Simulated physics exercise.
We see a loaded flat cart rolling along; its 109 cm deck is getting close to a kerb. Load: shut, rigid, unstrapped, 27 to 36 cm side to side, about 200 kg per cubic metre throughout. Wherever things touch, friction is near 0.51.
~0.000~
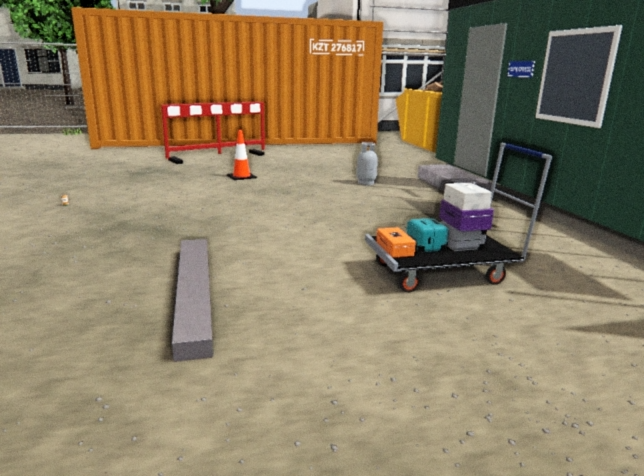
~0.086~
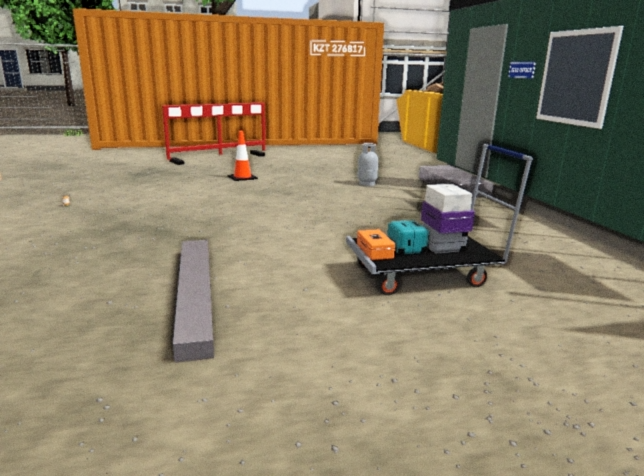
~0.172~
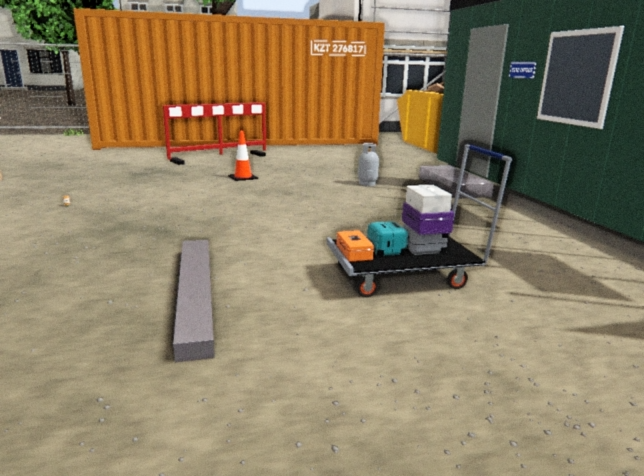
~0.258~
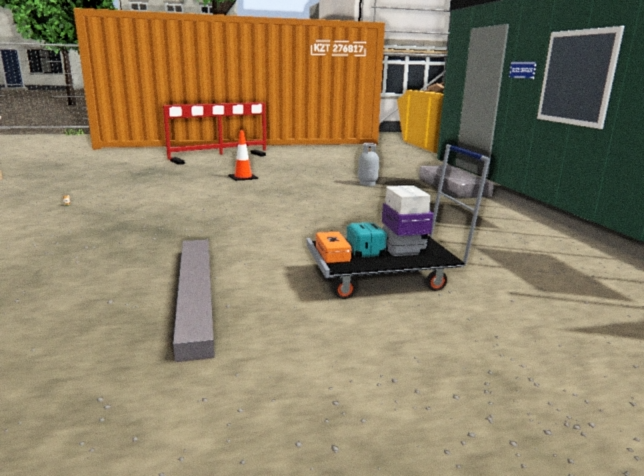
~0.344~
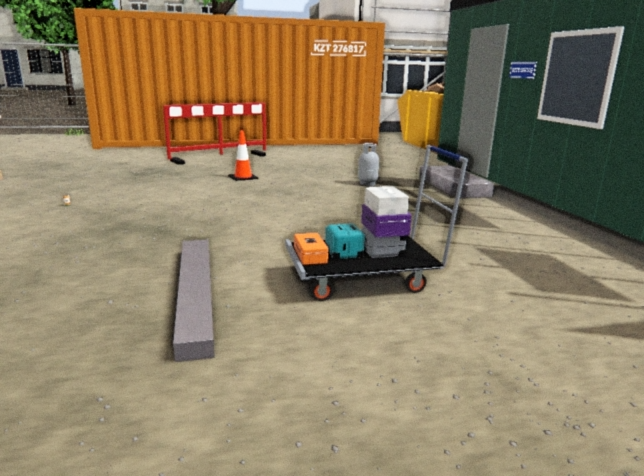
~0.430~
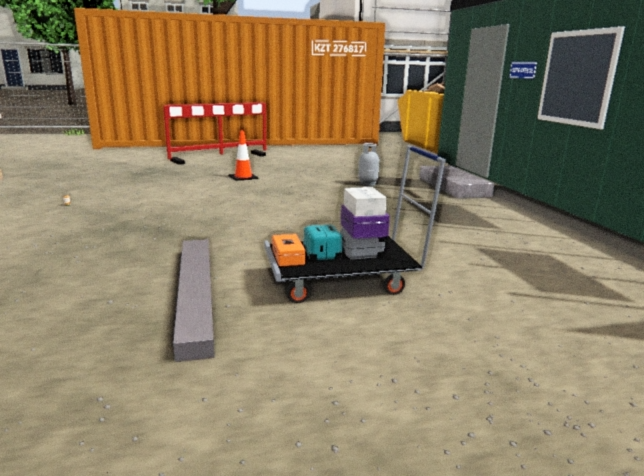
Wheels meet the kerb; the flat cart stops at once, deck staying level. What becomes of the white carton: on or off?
It will be shed from the deck.
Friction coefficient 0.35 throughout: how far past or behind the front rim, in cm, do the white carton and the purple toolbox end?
White 90 past, purple 60 behind.
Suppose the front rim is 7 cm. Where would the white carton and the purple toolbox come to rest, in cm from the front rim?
White 50 past, purple 60 behind.
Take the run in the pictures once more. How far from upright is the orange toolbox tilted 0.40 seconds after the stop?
Tilt from vertical: Around 0°.
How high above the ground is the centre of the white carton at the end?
Roughly 5 centimetres.
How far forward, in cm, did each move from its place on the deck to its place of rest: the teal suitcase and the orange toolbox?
Teal 5, orange 0; both in cm.
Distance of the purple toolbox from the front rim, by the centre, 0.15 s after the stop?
About 60 cm behind the rim.
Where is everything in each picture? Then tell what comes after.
The first picture shows white carton (467, 196), purple toolbox (466, 214), rim corner (396, 267); 145 cm short of the stop.
The second picture shows white carton (448, 198), purple toolbox (447, 216), rim corner (374, 269); 127 cm short of the stop.
The third picture shows white carton (428, 199), purple toolbox (427, 217), rim corner (351, 271); 109 cm short of the stop.
The fourth picture shows white carton (407, 199), purple toolbox (406, 218), rim corner (328, 273); 91 cm short of the stop.
The fifth picture shows white carton (386, 200), purple toolbox (385, 219), rim corner (303, 275); 73 cm short of the stop.
The sixth picture shows white carton (364, 201), purple toolbox (364, 220), rim corner (279, 277); 55 cm short of the stop. Speed about 2.1 m/s.
After 0.69 s the deck stops.
After 0.84 s the white carton is 46 cm behind the rim, tilted 20°, near (257, 204) in the last picture's view.
After 1.09 s the white carton is 2 cm behind the rim, tilted 110°, near (198, 231) in the last picture's view.
After 1.49 s the white carton is 59 cm past the rim, tilted 40°, near (113, 288) in the last picture's view.
At rest, 1.8 s, past the rim, white carton; behind it, teal suitcase, orange toolbox, grey suitcase and purple toolbox.
